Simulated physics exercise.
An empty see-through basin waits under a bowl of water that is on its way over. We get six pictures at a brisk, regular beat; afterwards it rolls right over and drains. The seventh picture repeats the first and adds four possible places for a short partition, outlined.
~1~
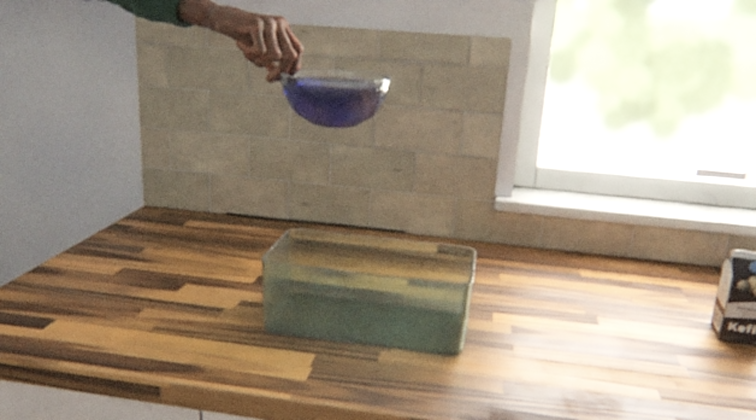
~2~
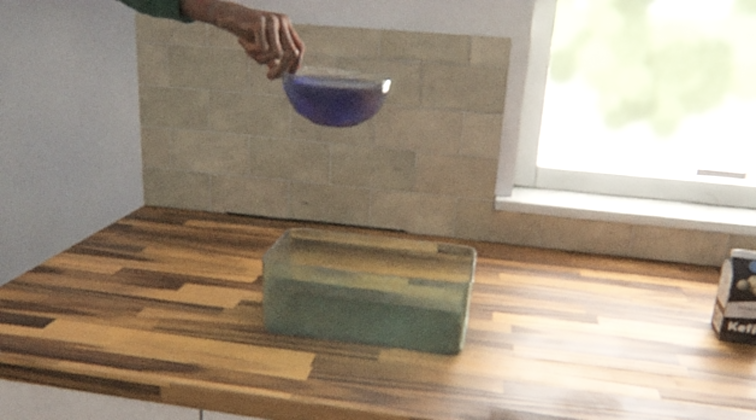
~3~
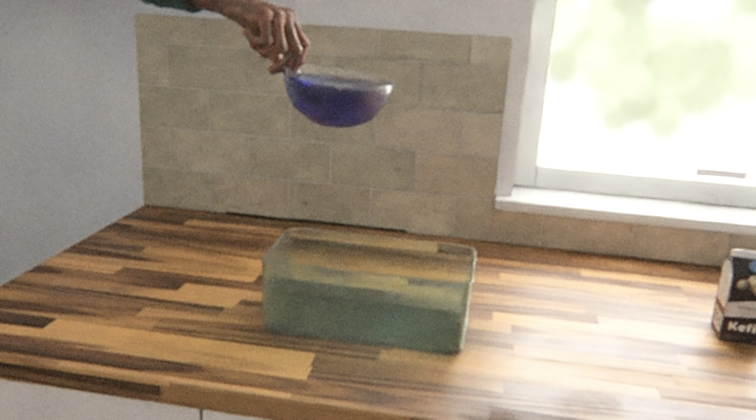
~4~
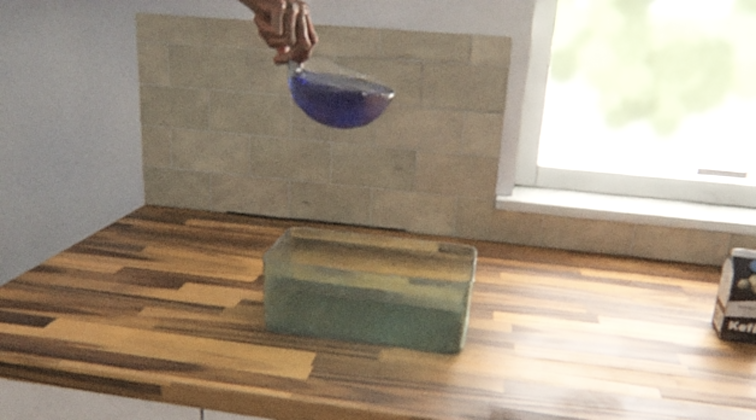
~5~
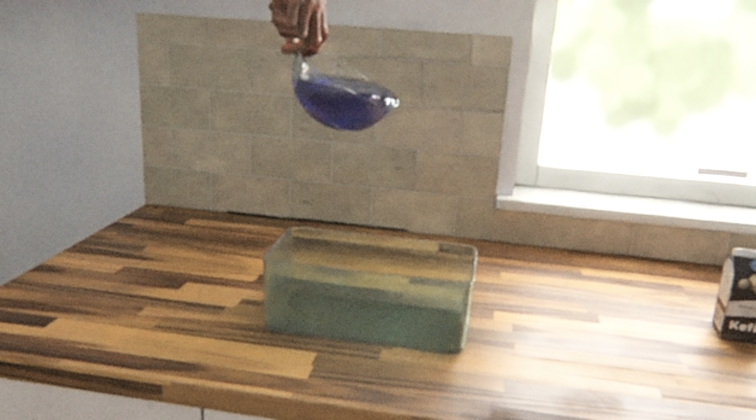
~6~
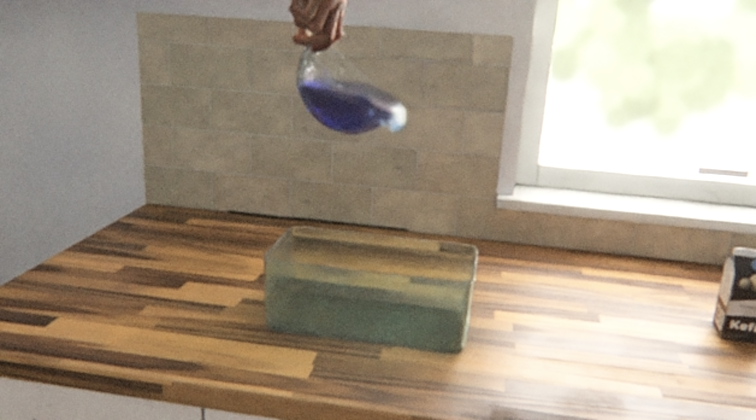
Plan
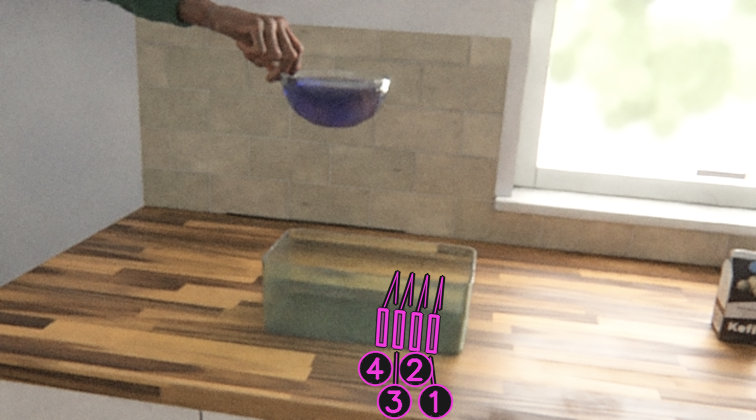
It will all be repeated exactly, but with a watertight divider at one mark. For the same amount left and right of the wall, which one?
Choose 2.
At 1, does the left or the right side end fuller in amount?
More ends on the left.
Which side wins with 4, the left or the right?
The right side.
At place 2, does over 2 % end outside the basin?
Yes.
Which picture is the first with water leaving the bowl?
In picture 5.
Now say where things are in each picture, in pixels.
Upright, lip at (389, 78); basin from (264, 328) to (463, 354); nothing has left yet, in the first picture.
Upright, lip at (389, 80); nothing has left yet, in the second picture.
Tipped about 7°, lip at (391, 85); nothing has left yet, in the third picture.
Tipped about 16°, lip at (393, 93); nothing has left yet, in the fourth picture.
Tipped about 27°, lip at (393, 104); water is over the lip, down to (393, 104), in the fifth picture.
Tipped about 40°, lip at (391, 116); water is over the lip, down to (394, 130), in the sixth picture.
On the marked copy, 1 at (430, 357); 2 at (413, 355); 3 at (396, 352); 4 at (380, 350).
With 1, about 65 % ends left of the wall and 27 % right of it; 7 % is lost outside.
With 2, about 49 % ends left of the wall and 41 % right of it; 10 % is lost outside.
With 3, about 32 % ends left of the wall and 59 % right of it; 9 % is lost outside.
With 4, about 17 % ends left of the wall and 75 % right of it; 9 % is lost outside.
